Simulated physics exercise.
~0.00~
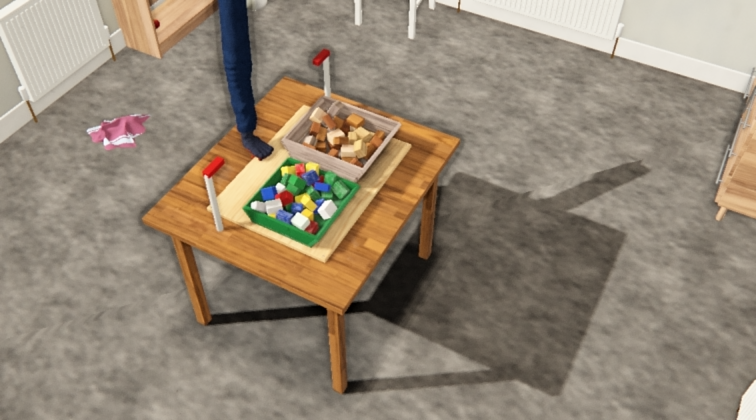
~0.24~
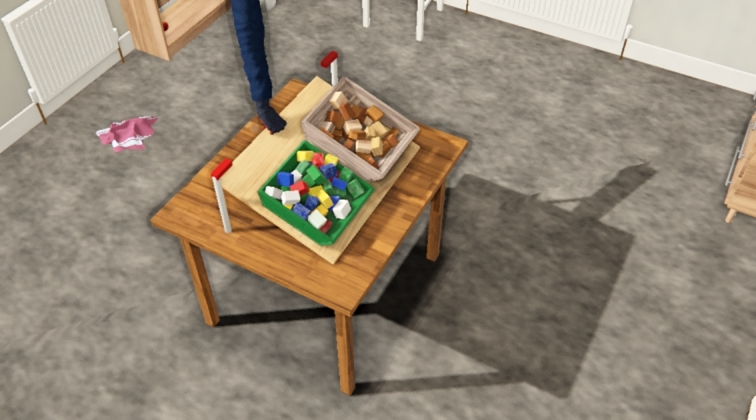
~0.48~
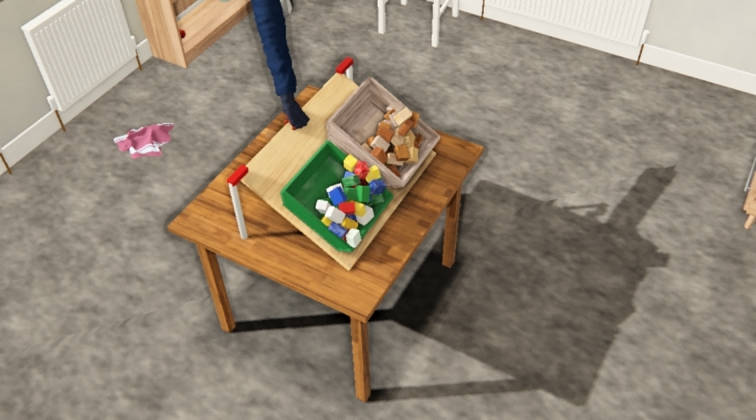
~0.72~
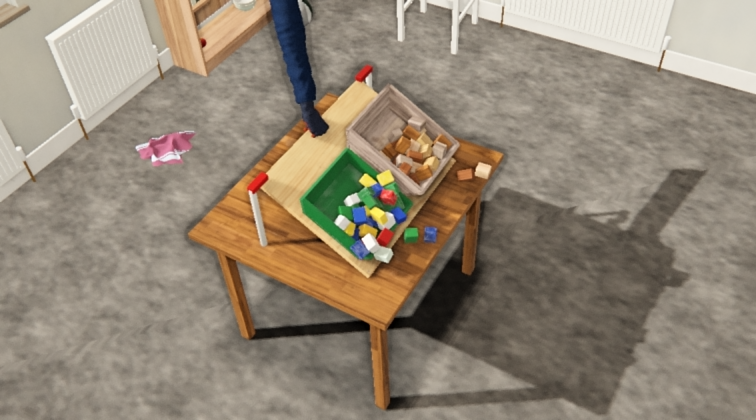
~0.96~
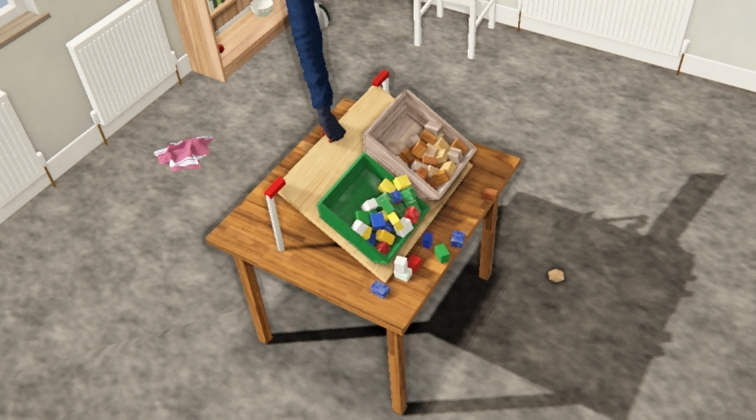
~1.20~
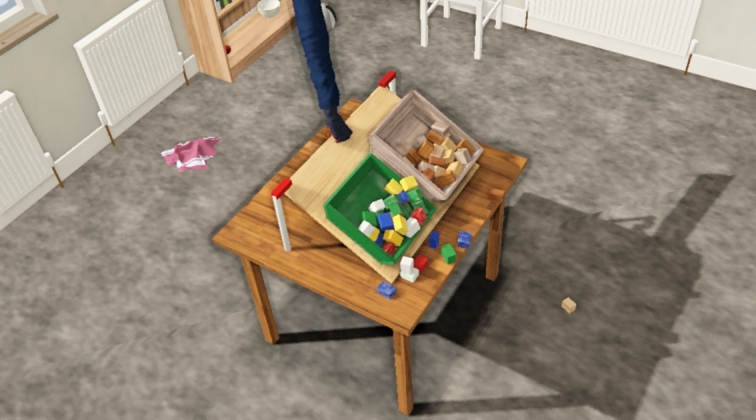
Hinged board tilting up on a wooden table, two crates of blocks sliding their loads downhill, a few pieces spilling out.
